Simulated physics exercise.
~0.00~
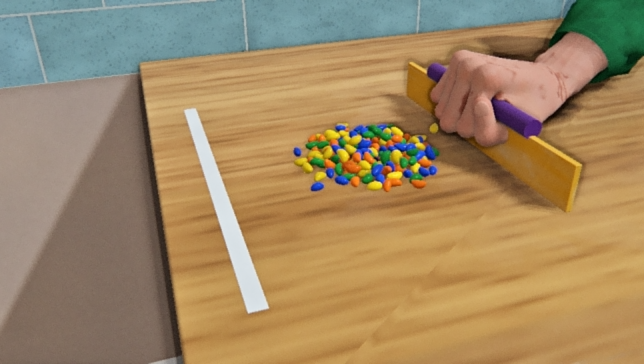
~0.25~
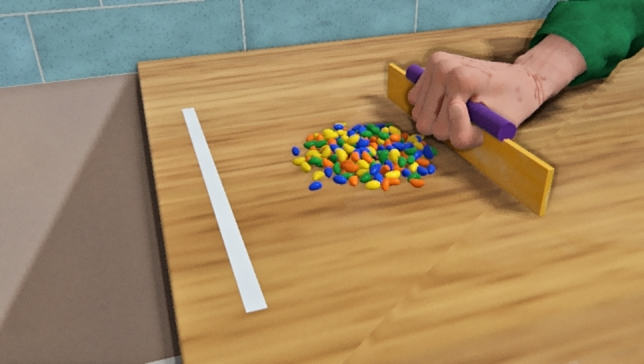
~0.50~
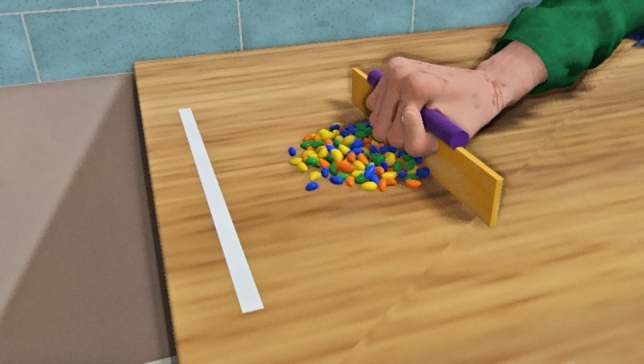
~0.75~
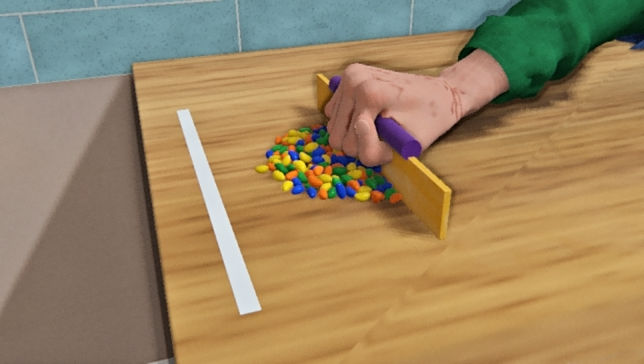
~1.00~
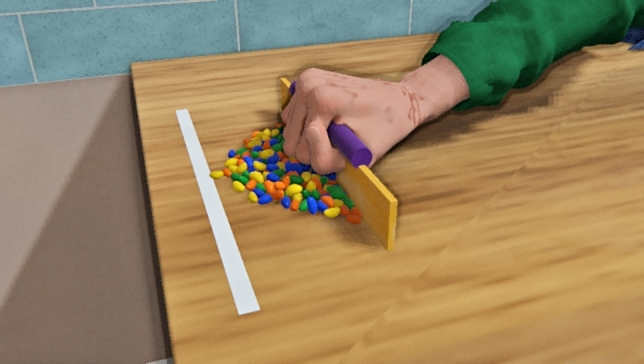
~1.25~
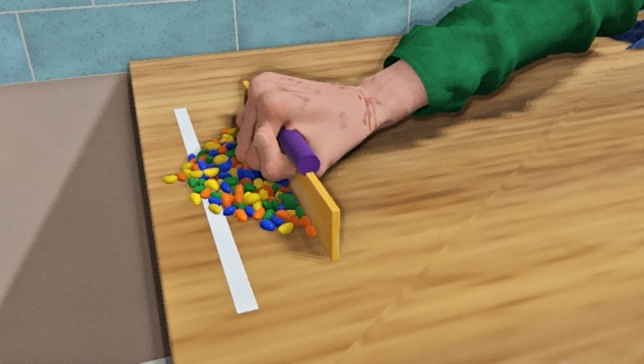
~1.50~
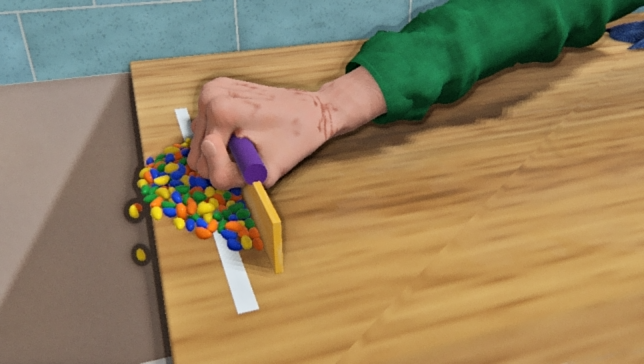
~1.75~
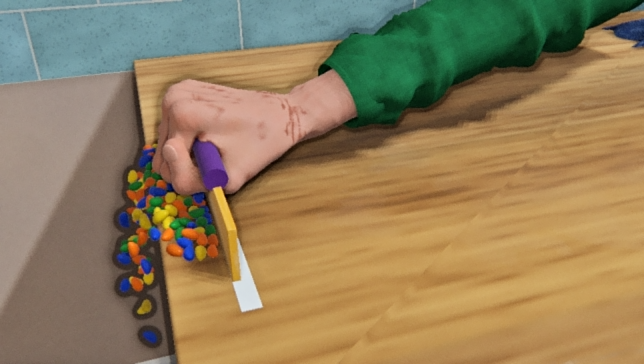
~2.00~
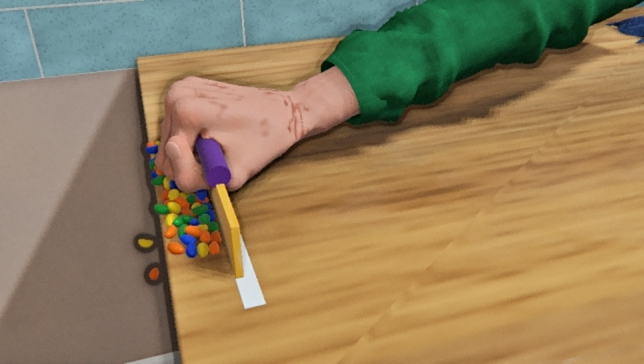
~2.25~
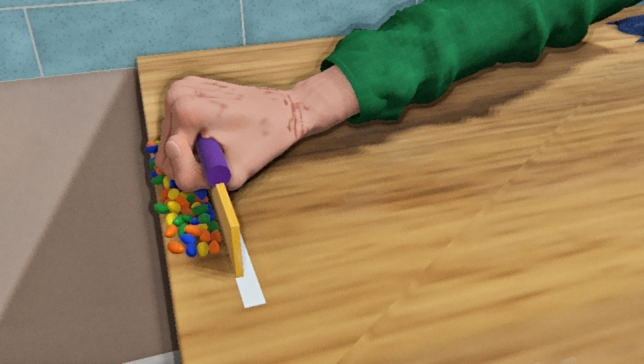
On a wooden tabletop, a hand sweeping colourful candy-like pieces left with a scraper, spilling some over the edge before stopping.
